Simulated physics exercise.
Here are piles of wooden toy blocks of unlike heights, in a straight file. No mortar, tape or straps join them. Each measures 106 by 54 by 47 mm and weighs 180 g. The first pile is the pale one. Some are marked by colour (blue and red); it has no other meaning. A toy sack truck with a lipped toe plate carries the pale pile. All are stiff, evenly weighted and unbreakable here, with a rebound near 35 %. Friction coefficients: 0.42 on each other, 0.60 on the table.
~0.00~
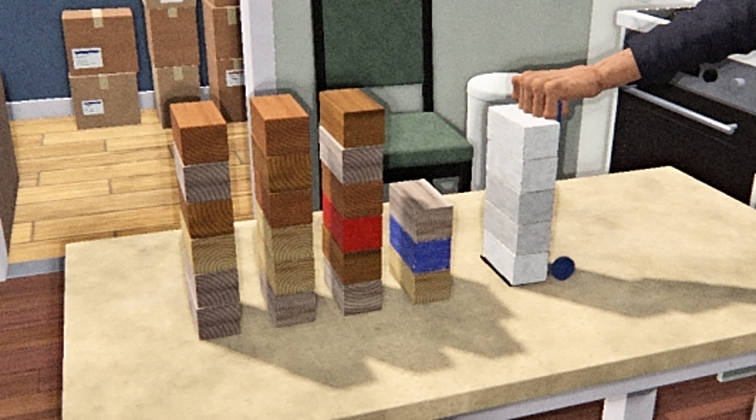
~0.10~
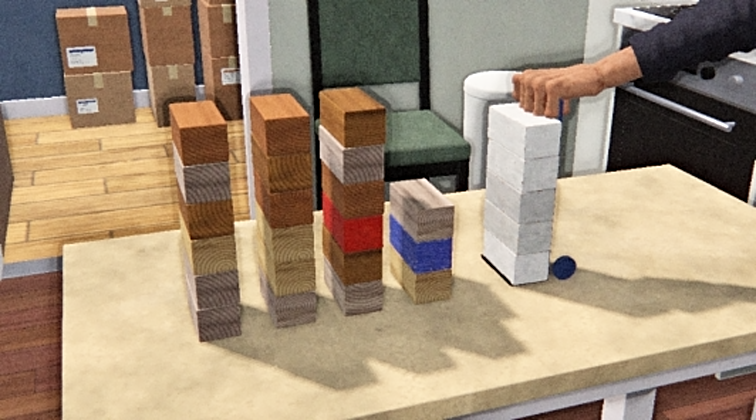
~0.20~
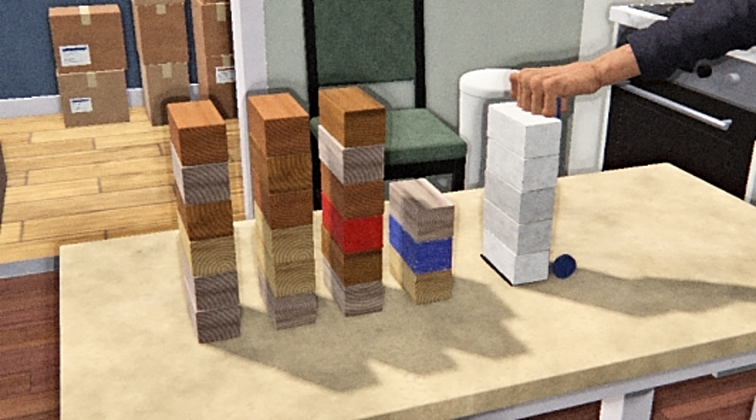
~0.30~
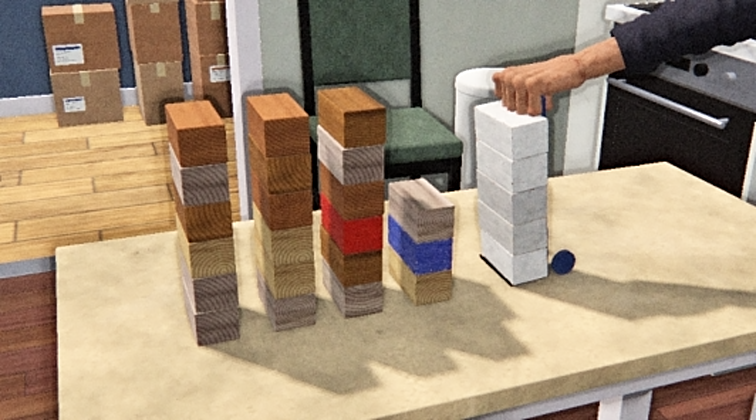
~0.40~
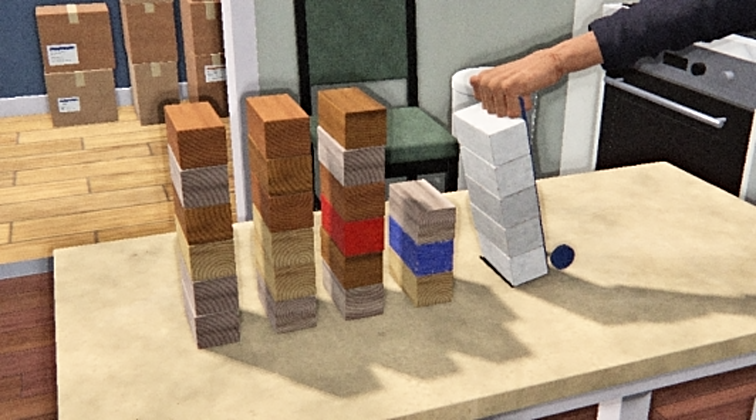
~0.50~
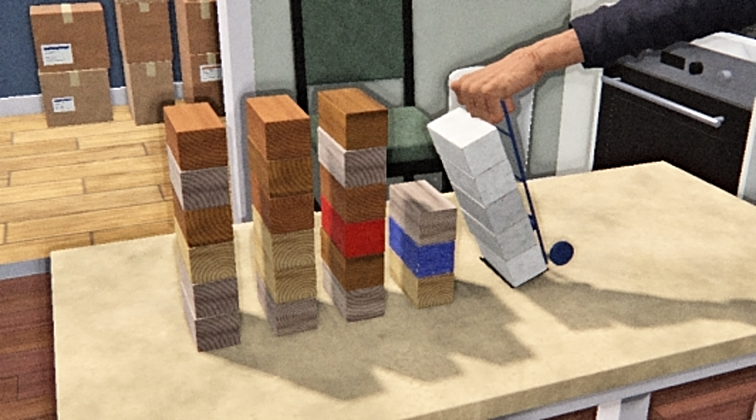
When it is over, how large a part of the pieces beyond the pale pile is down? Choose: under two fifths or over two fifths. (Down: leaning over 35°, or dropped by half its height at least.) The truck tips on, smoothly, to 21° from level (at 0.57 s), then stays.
It comes to fewer than two in five.
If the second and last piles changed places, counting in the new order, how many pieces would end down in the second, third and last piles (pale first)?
In that case second 6, third 6, last 3.
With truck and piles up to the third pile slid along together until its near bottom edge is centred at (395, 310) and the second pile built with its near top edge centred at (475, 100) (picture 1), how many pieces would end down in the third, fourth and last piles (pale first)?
Then third 6, fourth 6, last 6.
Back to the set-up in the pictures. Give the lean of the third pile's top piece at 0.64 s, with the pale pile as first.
About 0°.
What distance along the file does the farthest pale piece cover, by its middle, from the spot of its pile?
About 20 cm.
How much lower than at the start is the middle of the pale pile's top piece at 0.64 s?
Some 4 cm lower.
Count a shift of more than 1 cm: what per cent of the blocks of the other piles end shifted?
It is 10 per cent.
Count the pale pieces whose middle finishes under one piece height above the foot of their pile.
2 pale pieces.
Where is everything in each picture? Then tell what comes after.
In the first picture (places mark the middle of the side facing us; the camera moves round a little), truck frame 0° forward; red block (363, 234); blue block (433, 257); the rest undisturbed.
Truck frame 0° forward; red block (364, 235), in the second picture.
Truck frame 1° forward; red block (364, 235), in the third picture.
Truck frame 6° forward, top of the pale pile leaning 6°; red block (364, 236); the rest undisturbed, in the fourth picture.
Truck frame 13° forward, top of the pale pile leaning 14°; red block (365, 238); the rest undisturbed, in the fifth picture.
Truck frame (513, 138) 19° forward, top of the pale pile leaning 23°; red block (366, 239); blue block (437, 260); the rest undisturbed, in the sixth picture.
After 0.64 s, 5 of the pale pile down; none of the 21 other blocks down, 1 disturbed.
After 1.04 s, 5 of the pale pile down; none of the 21 other blocks down, 3 disturbed; blue block leaning 5°.
At rest (3.5 s), 5 of the pale pile down; none of the 21 other blocks down, 5 disturbed; blue block shifted 23 mm; red block unmoved. That is 0 per cent. As the last picture would show them, middles, blue block near (405, 246), red block near (351, 223).
